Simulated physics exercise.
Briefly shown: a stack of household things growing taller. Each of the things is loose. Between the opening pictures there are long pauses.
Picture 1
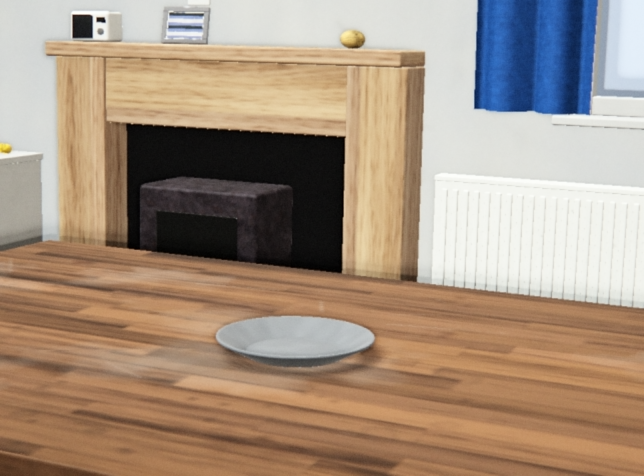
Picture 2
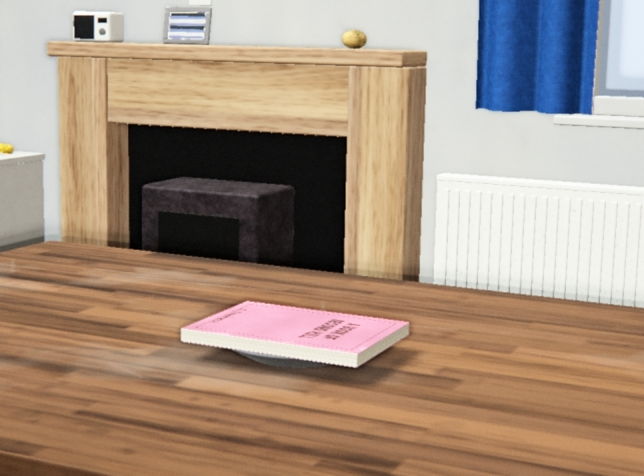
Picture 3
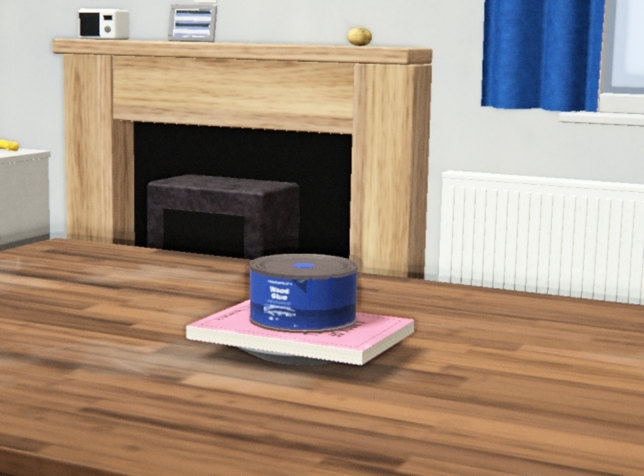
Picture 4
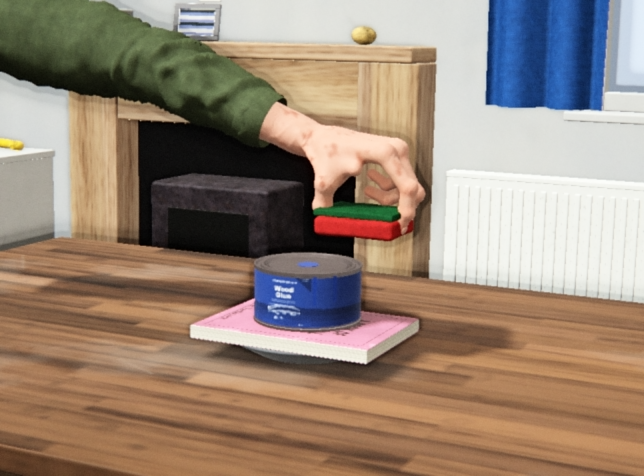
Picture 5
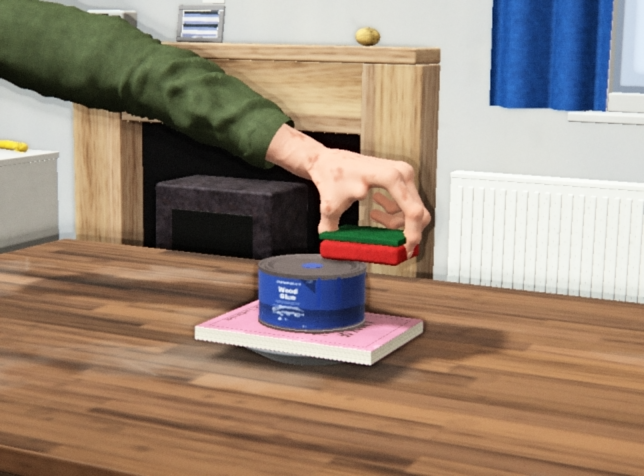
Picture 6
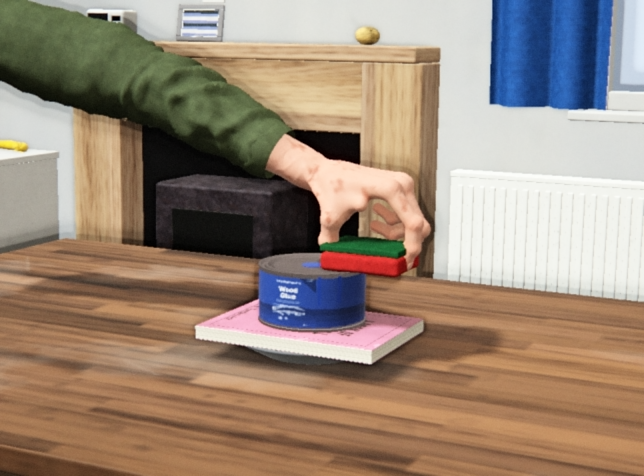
A pink book appeared on a grey plate, then a blue tub on the book, and a hand in a green sleeve lowered a red and green sponge onto the tub's right side.
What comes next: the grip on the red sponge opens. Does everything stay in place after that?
No, something drops.
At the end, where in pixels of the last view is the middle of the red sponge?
End position in the final view: Approximately (449, 359).
Then, 0.30 s past the last view, red sponge now fallen.
Then, 0.50 s past the last view, things are still on the move.
Then, 0.60 s past the last view, as before.
Finally, fallen, red sponge; the other 4 still in place. Final places as the last picture's camera would see them, red sponge near (448, 359). The pile loses its balance.
